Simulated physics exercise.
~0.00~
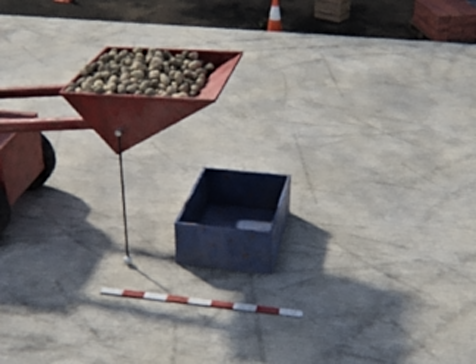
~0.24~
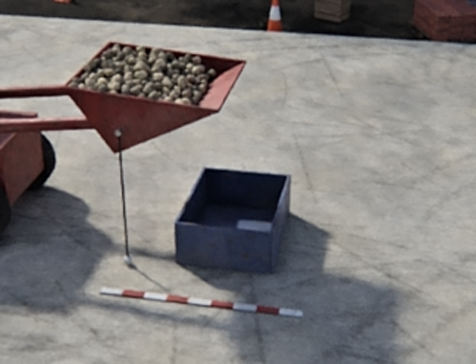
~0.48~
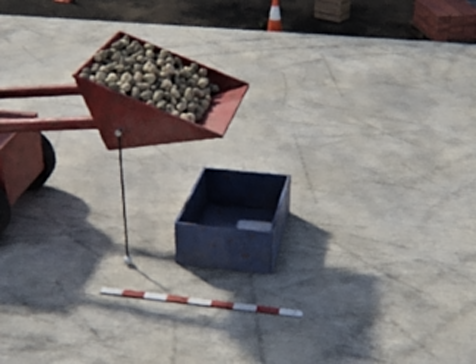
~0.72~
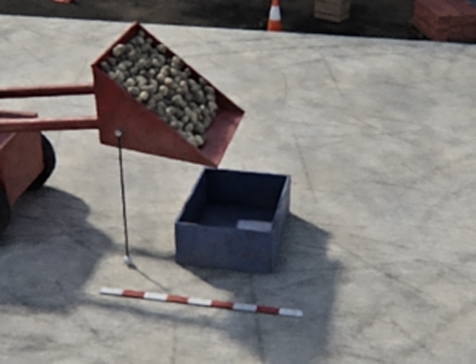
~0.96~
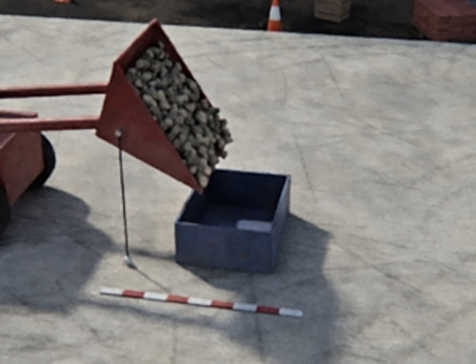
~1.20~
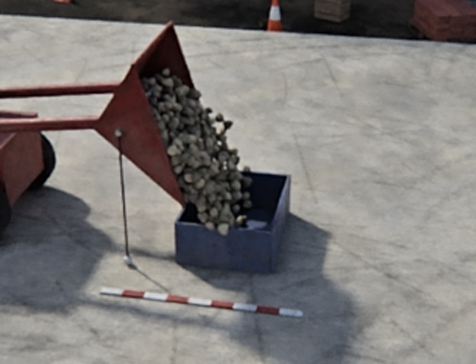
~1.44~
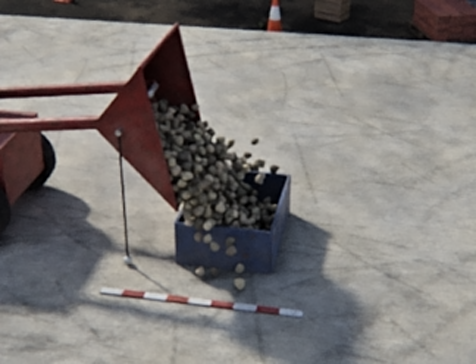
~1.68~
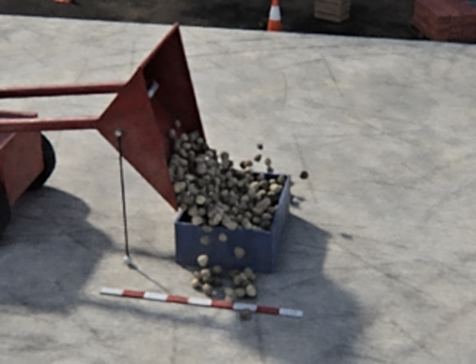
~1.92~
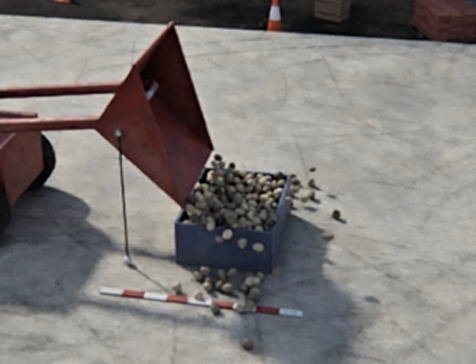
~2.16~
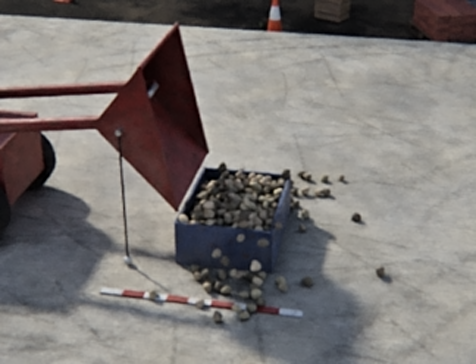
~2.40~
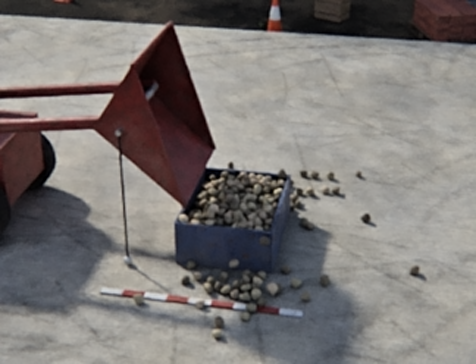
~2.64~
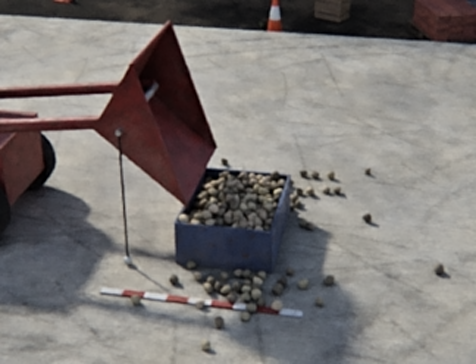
Red loader bucket tipping rounded stones into a dark bin, filling it while some spill onto the concrete in front and to the right.
